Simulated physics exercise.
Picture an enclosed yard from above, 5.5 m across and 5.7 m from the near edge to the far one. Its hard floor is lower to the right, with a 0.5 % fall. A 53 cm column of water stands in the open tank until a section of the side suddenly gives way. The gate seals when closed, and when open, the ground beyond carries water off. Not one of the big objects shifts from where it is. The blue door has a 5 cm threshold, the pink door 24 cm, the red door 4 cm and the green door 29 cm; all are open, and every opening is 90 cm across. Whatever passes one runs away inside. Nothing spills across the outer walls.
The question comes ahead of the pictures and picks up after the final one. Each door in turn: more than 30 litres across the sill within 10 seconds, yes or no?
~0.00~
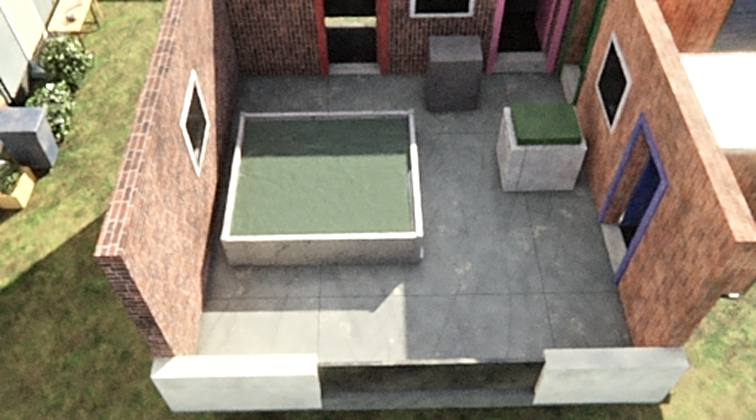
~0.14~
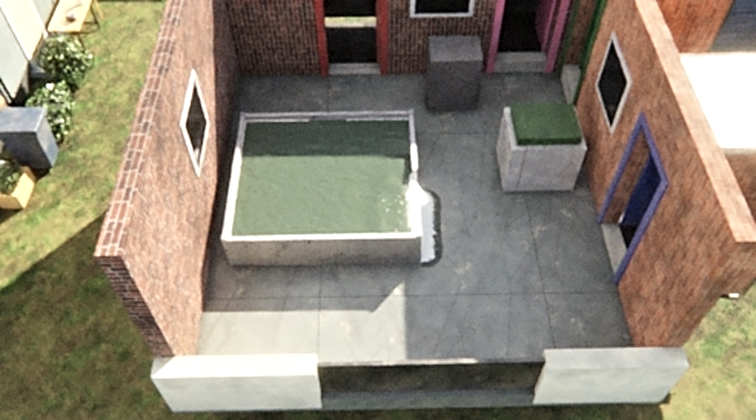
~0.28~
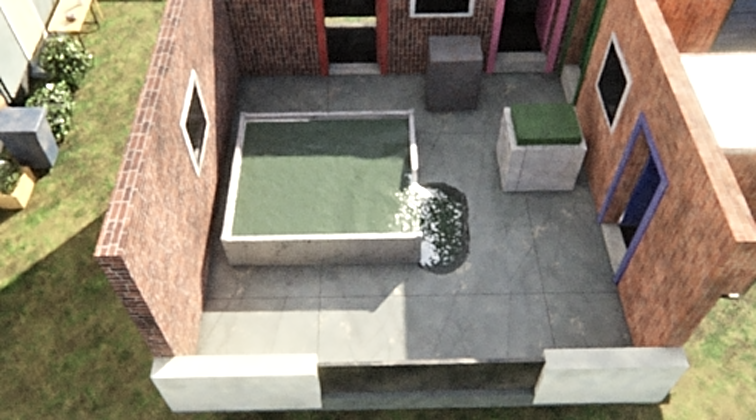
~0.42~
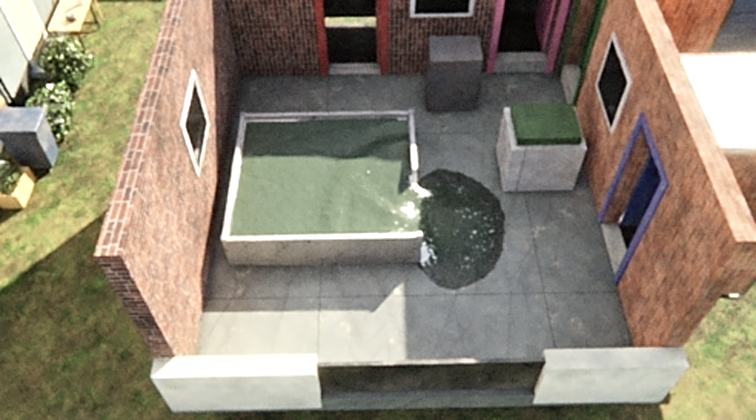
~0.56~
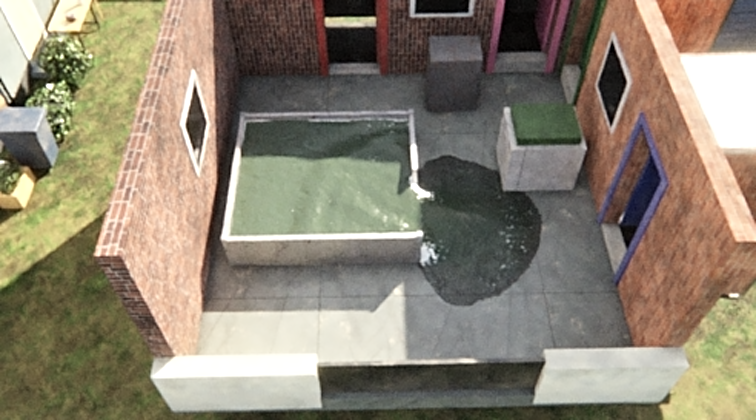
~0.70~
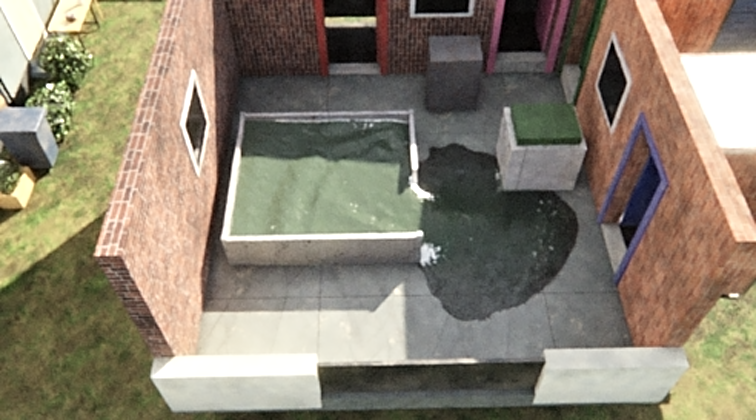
Answers: Blue door, yes; pink door, no; red door, no; green door, no.
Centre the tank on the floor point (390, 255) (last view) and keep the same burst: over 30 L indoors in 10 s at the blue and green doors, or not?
Relative to the limit, blue is beyond it and green is within it.
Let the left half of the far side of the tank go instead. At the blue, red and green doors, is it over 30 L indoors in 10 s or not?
Then blue does not exceed it, red exceeds it, green does not exceed it.
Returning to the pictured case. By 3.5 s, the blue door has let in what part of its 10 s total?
Around 45 percent.
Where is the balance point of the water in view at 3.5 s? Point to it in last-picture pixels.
The water's centre sits at about (404, 213).
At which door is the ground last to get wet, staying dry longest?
The final one is the red door.
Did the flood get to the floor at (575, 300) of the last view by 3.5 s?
Looks like it's submerged.
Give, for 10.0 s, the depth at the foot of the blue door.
Roughly 12.5 cm deep.
After 1.4 s water covers 30 % of the floor and is deepest (31 cm) near (430, 236); blue door 12 cm at the sill, 30 L in, pink door not reached, red door not reached, green door not reached.
After 2.2 s water covers 40 % of the floor and is deepest (34 cm) near (631, 375); blue door 23 cm at the sill, 126 L in, pink door not reached, red door not reached, green door 3 cm at the sill, 0 L in.
After 3.5 s water covers 45 % of the floor and is deepest (26 cm) near (583, 194); blue door 23 cm at the sill, 286 L in, pink door 15 cm at the sill, 0 L in, red door not reached, green door 6 cm at the sill, 0 L in.
After 6.0 s water covers 85 % of the floor and is deepest (18 cm) near (588, 213); blue door 18 cm at the sill, 472 L in, pink door 10 cm at the sill, 0 L in, red door 2 cm at the sill, 0 L in, green door 9 cm at the sill, 0 L in.
After 10.0 s water covers 95 % of the floor and is deepest (13 cm) near (591, 223); blue door 13 cm at the sill, 634 L in, pink door 8 cm at the sill, 0 L in, red door 2 cm at the sill, 0 L in, green door 9 cm at the sill, 0 L in.
